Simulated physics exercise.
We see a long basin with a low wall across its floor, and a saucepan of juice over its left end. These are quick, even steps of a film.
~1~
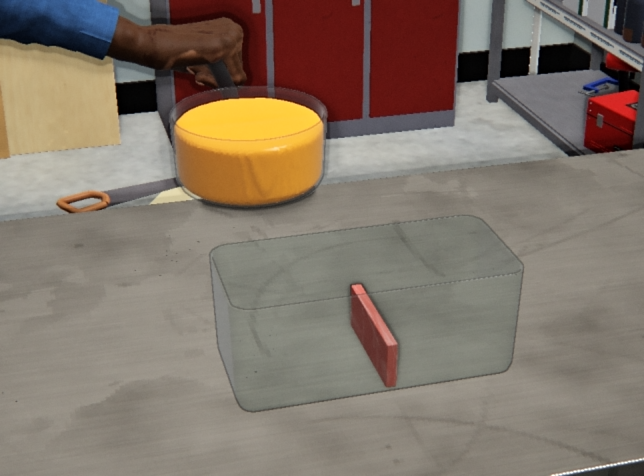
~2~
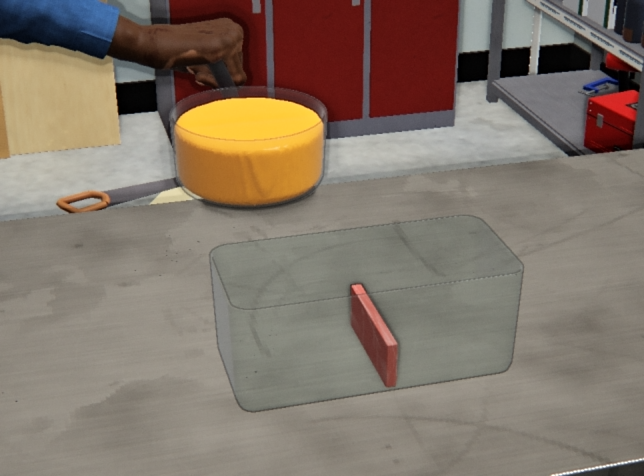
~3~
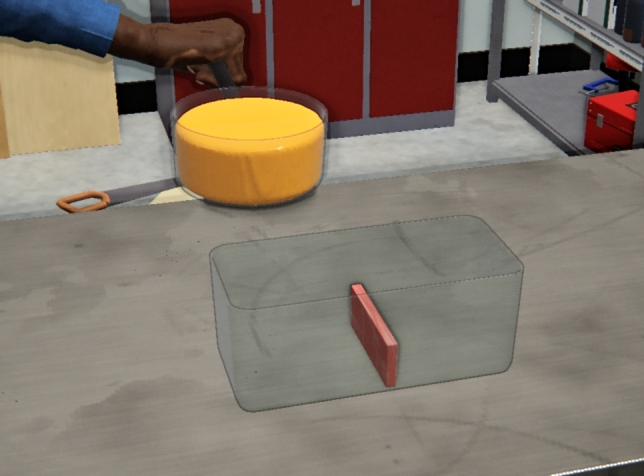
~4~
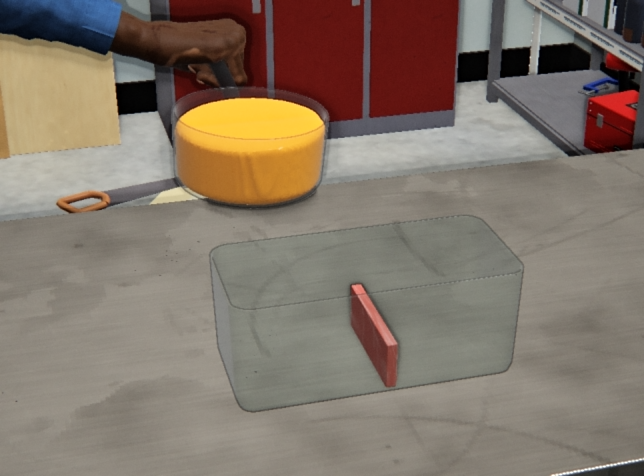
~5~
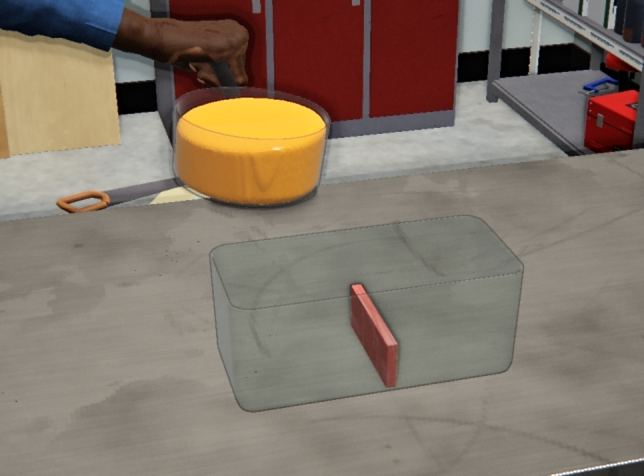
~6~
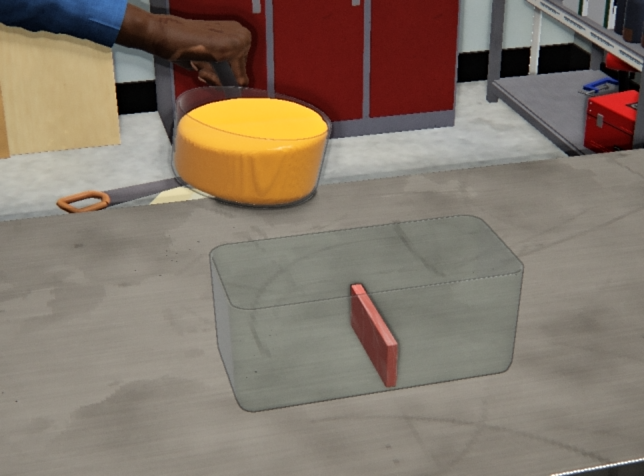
A saucepan of orange juice, held by a hand above the left end of a clear basin with a low red wall, stayed level at first, then tilted slightly to the right.
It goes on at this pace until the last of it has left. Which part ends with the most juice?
The right-hand section gets the most.
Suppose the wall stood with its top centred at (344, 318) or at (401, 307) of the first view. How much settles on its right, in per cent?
About 85 and 35 per cent.
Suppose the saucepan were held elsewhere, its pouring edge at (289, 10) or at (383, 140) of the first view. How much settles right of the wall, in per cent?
In turn 55 and 95 in a hundred.
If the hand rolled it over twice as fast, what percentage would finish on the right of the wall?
About 55 per cent.
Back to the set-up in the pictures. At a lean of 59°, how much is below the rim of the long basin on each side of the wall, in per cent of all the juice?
Some 5 per cent left and 15 right.
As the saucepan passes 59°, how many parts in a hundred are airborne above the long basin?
About 30 per cent.
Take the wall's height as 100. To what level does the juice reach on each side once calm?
Left about 30, right about 60.
A moment on, the tilt is 59° and 54 per cent is still to pour, 3 is left of the wall and 14 right of it.
Next, the tilt is 92° and 11 per cent is still to pour, 16 is left of the wall and 65 right of it.
Then the tilt is 102° and 1 per cent is still to pour, 32 is left of the wall and 66 right of it.
Later the tilt is 102° and 0 per cent is still to pour, 34 is left of the wall and 66 right of it.
In the end 34 per cent lies left of the wall, 66 right of it and 1 outside.
